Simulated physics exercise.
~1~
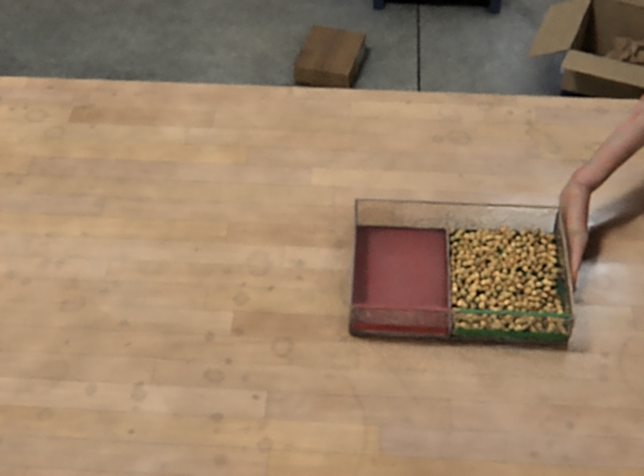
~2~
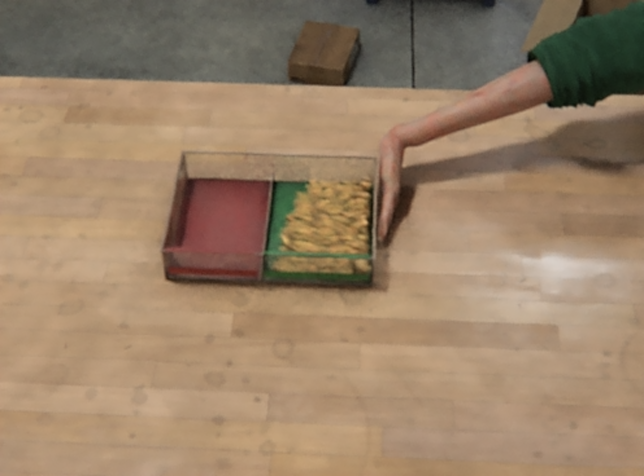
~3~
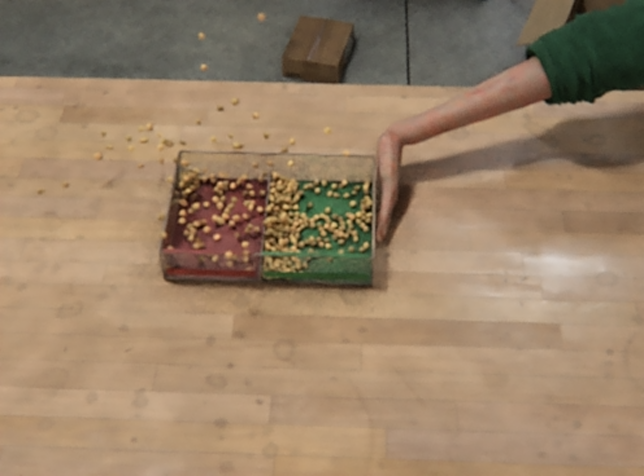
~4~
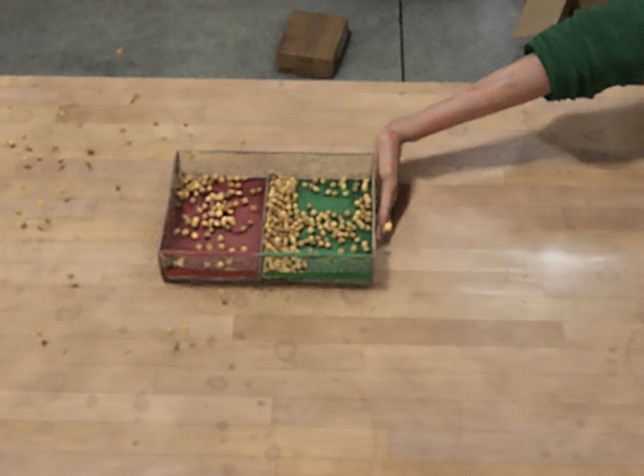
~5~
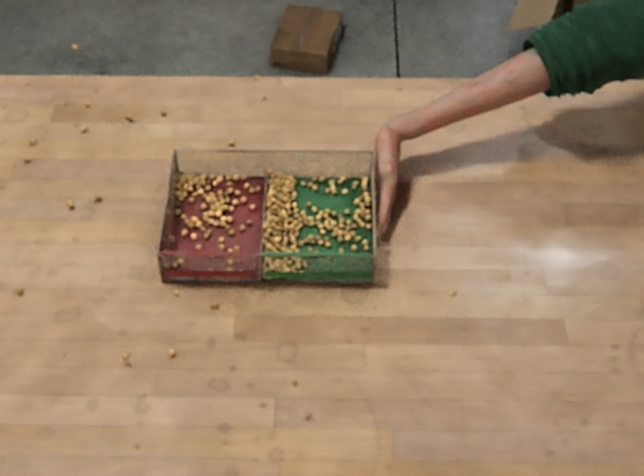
Hand sliding a divided tray of chickpeas left and stopping, pieces spilling from green into red compartment and onto the wooden table.
